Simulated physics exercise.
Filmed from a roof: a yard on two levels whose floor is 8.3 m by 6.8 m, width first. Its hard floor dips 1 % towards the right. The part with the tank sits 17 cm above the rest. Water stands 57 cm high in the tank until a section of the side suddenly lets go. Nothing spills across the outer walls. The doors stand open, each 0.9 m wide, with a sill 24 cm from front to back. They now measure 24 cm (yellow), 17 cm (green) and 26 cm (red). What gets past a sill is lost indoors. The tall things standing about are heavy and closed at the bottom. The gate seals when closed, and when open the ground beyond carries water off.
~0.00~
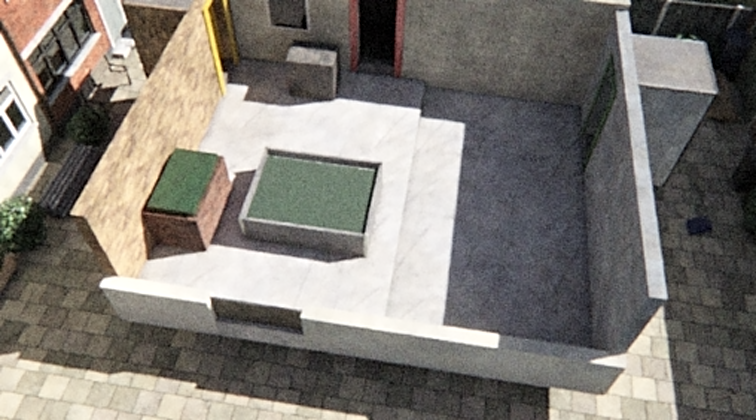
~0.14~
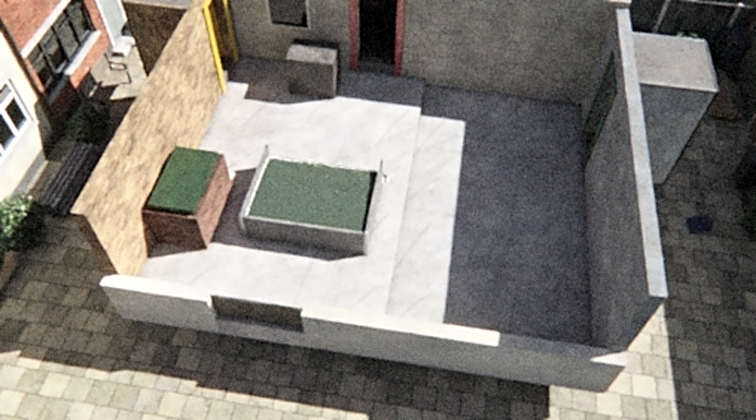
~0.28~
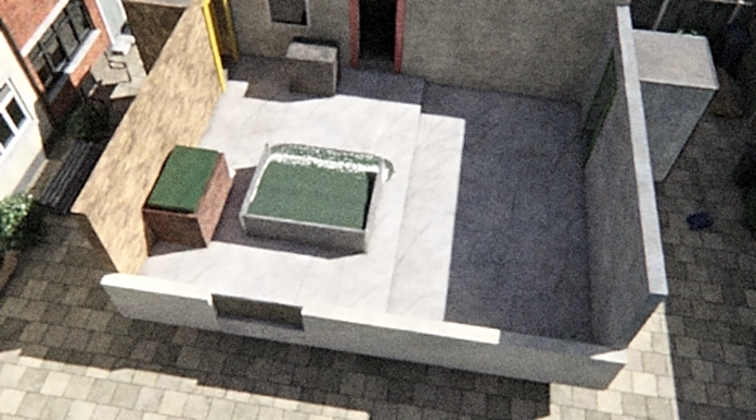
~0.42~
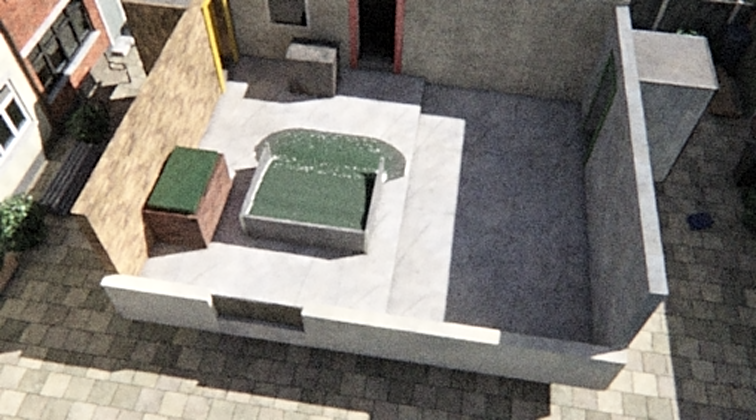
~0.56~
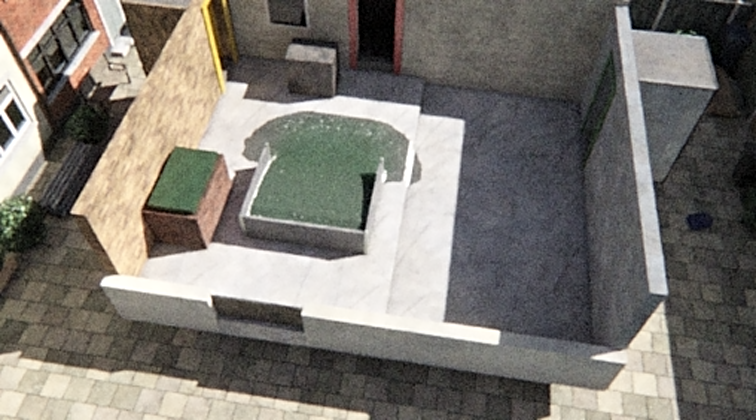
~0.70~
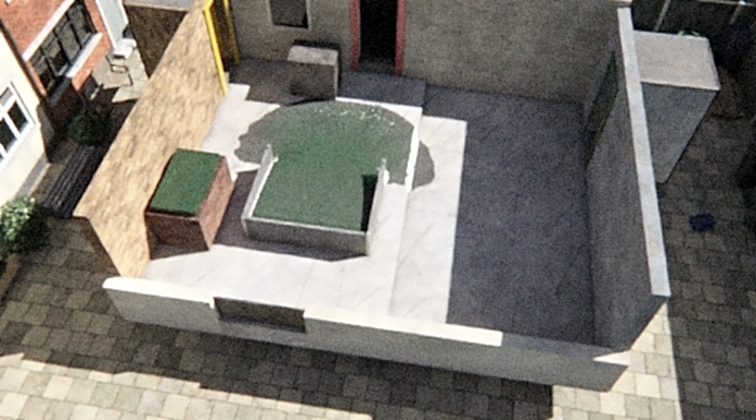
In this clip, a low rectangular tank of green water stands in a walled yard beside a brick planter-like box; its far side opens, and water pours out, spreading across the pale floor in a widening rounded sheet.
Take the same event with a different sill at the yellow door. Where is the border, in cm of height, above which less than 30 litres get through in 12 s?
At least 13.5 cm or so.
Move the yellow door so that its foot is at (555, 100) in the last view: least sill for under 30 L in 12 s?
About 12.5 cm.
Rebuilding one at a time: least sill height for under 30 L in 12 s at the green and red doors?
Roughly 12.0 cm at green and 25 cm at red.
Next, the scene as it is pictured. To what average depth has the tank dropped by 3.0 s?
About 11 cm.
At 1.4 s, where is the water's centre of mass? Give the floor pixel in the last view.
Near (332, 169).
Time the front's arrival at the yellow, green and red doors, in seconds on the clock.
Arrival: Yellow 2.0 s, green 3.6 s, red 1.0 s.
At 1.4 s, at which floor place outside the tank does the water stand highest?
Near (326, 101).
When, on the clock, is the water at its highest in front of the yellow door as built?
Around 3.2 s.
After 1.4 s water covers 25 % of the floor, deepest (32 cm) near (326, 101); it has not reached the yellow door.
After 3.0 s water covers 35 % of the floor, deepest (26 cm) near (238, 64); 20 cm at the yellow door, 0 litres in over its 24 cm sill.
After 12.0 s water covers 90 % of the floor, deepest (12 cm) near (587, 369); 2 cm at the yellow door, 0 litres in over its 24 cm sill.
At the yellow door as built, the water arrived by 2.0 s and peaked near 21 cm at 3.2 s.
With a sill of 12.5 cm, 39 litres would have come in within the 12 s; with 15 cm, 21 litres. So under 30 litres takes about 13.5 cm.
